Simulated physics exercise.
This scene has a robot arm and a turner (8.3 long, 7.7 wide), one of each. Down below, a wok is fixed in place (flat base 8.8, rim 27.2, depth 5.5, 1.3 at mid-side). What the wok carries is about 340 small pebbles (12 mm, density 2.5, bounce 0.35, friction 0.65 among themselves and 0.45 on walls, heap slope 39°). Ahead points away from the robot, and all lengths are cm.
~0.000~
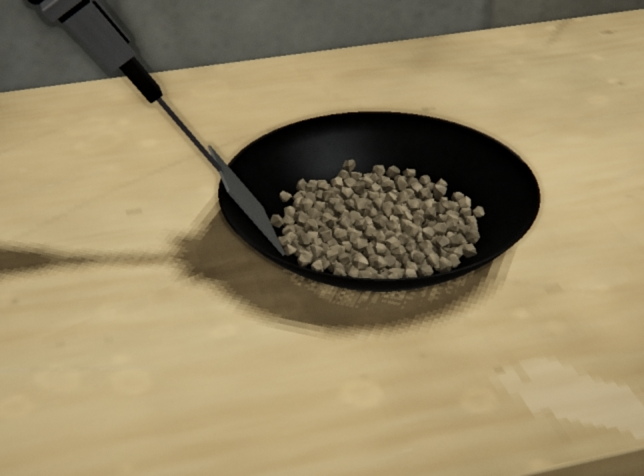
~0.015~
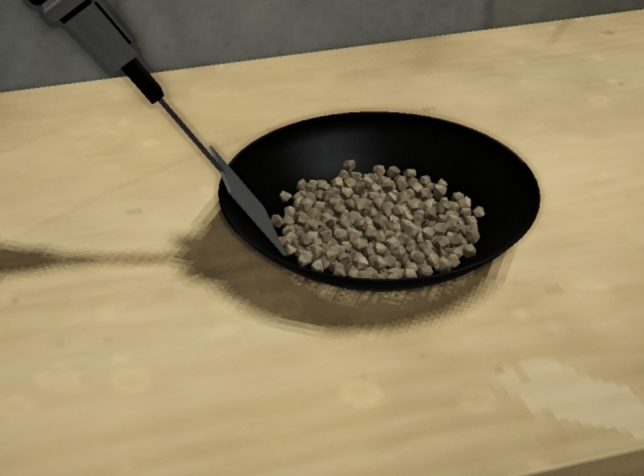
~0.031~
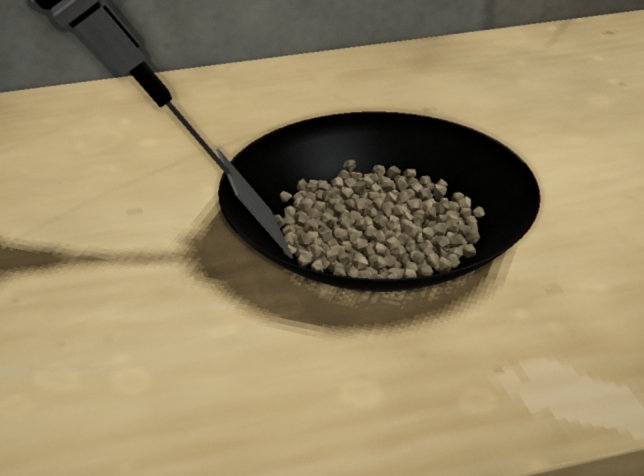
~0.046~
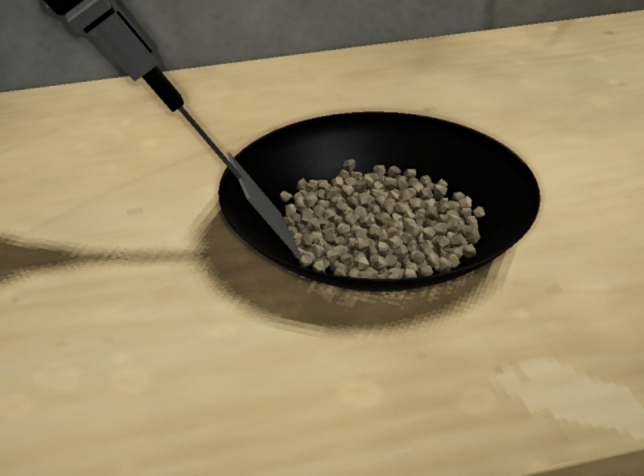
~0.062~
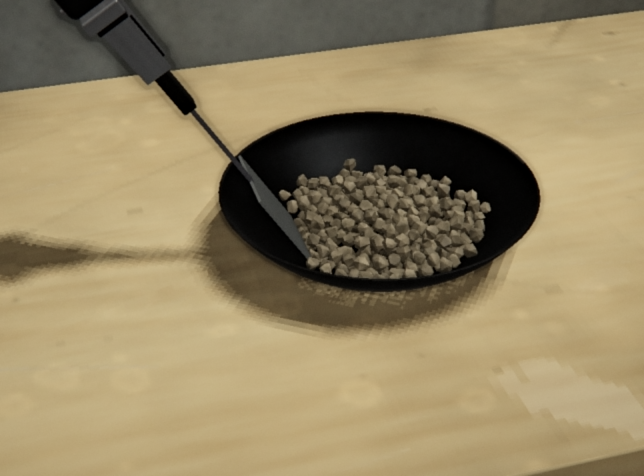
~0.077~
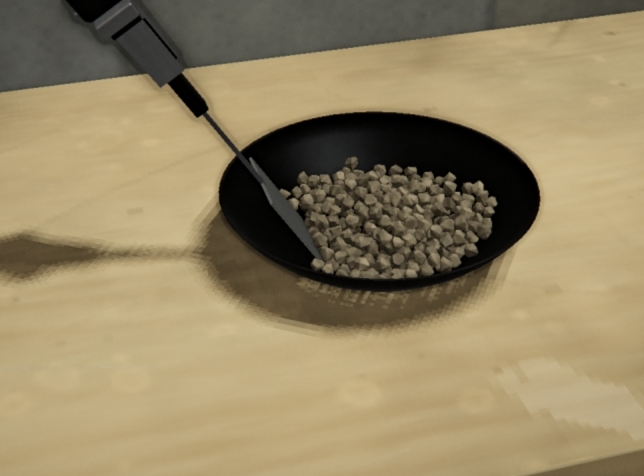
A dark grey robot arm reaches in from the upper left, holding a turner over a pale wooden surface with a grey wall behind, seen from above at an angle. The turner's blade rests inside the left side of a black wok heaped with small grey-brown pebbles. It slides slowly rightward, pushing the pebbles slightly right, while the wok and camera stay still.
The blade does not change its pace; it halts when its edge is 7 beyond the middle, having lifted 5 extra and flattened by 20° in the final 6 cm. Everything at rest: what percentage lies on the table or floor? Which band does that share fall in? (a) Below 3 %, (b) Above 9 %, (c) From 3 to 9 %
(c) From 3 to 9 %.
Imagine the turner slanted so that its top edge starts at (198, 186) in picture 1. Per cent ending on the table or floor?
About 5%.
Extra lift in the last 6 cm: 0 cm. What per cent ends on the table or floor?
You'd expect near 15 percent of it there.
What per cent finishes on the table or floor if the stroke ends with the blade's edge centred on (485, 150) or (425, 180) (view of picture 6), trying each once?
Close to 20 and close to 0 per cent, respectively.
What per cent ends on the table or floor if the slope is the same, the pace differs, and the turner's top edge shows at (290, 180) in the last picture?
Share: Roughly 15 %.
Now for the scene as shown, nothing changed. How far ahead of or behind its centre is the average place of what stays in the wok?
5.0 cm ahead.
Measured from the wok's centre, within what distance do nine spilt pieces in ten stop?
Some 25 cm.
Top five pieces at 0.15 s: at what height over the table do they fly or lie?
Estimated height above table: Approx. 5 cm.
After 0.15 s, sloping 58°, highest piece 6 above the table; 335 in the wok.
After 0.23 s, sloping 50°, highest piece 7 above the table; 332 in the wok, 3 on the blade or in flight.
After 0.47 s, sloping 38°, highest piece 7 above the table; 318 in the wok, 13 on the table or floor, 4 on the blade or in flight.
After 1.52 s, sloping 38°, highest piece 7 above the table; 318 in the wok, 17 on the table or floor.
In the end, 318 in the wok, 17 on the table or floor. That is 5 % on the table or floor.
